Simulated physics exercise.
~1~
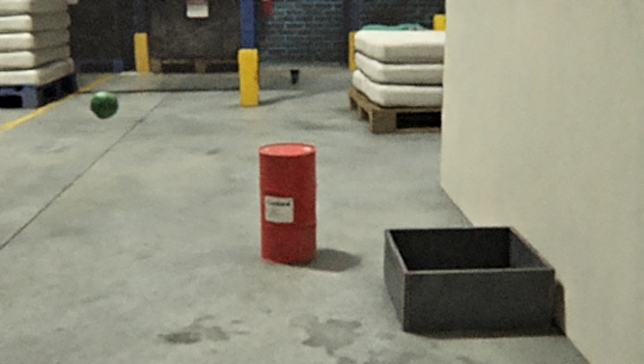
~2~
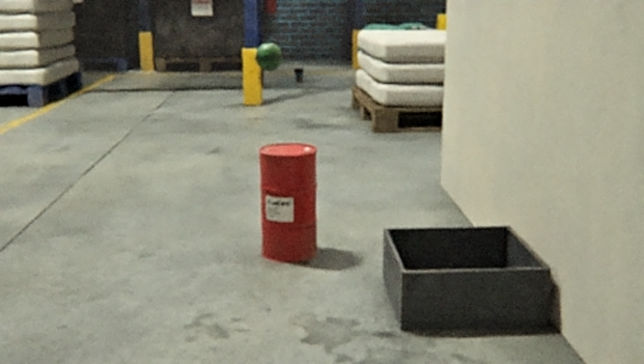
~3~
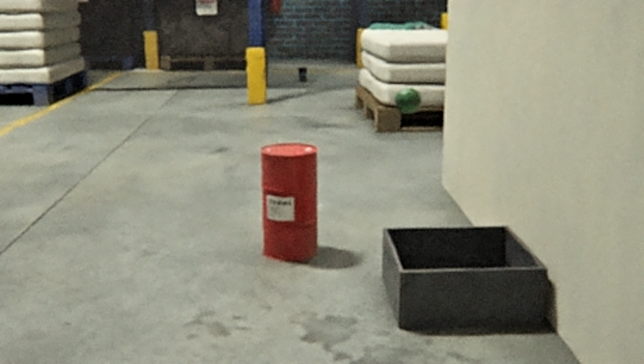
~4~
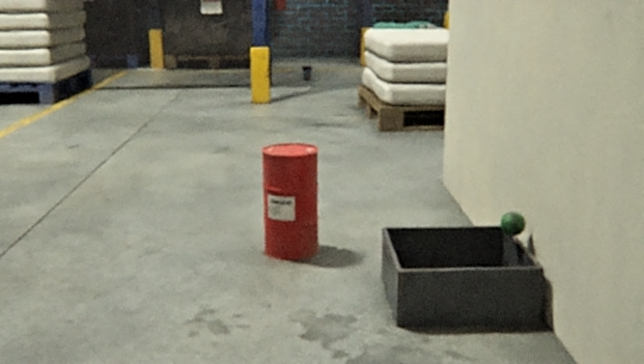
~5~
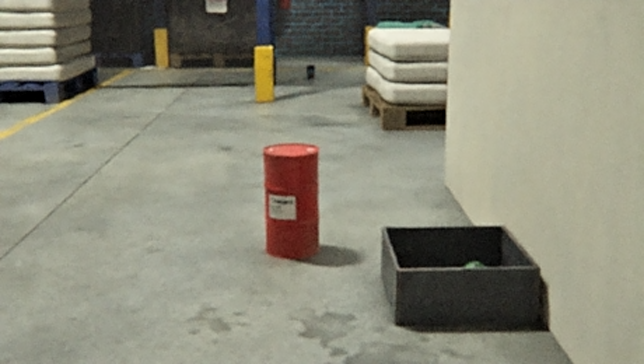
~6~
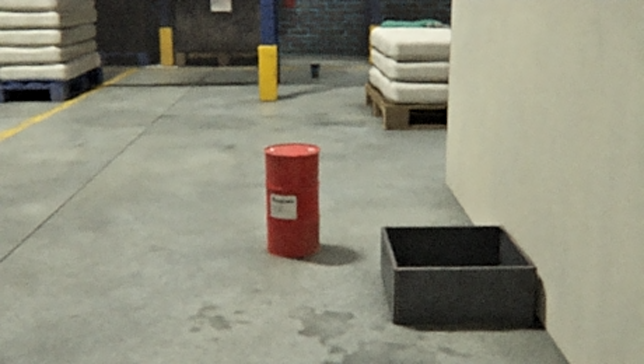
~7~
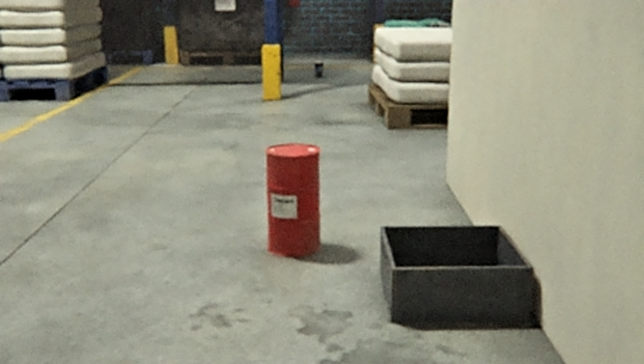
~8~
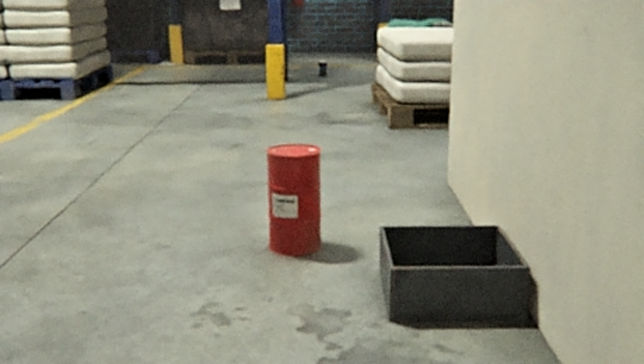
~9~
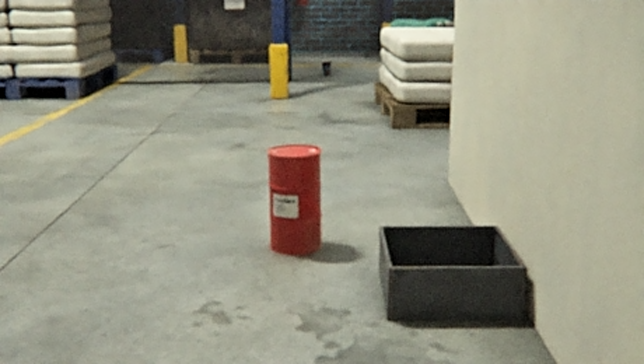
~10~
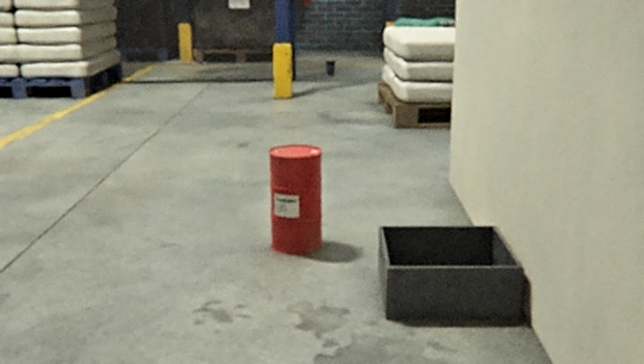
A green ball flies through the air on the left side of a warehouse, seen from slightly above as the view drifts gently sideways. A red drum with a white label stands on the grey concrete floor near the middle, and an open dark box sits to its right beside a pale wall, with stacked white sacks behind. The ball sails right, passing above and beyond the drum, then drops toward the box's far right side near the wall. It moves back left and down into the box, then sinks out of sight behind its front side. The drum stays standing, untouched.
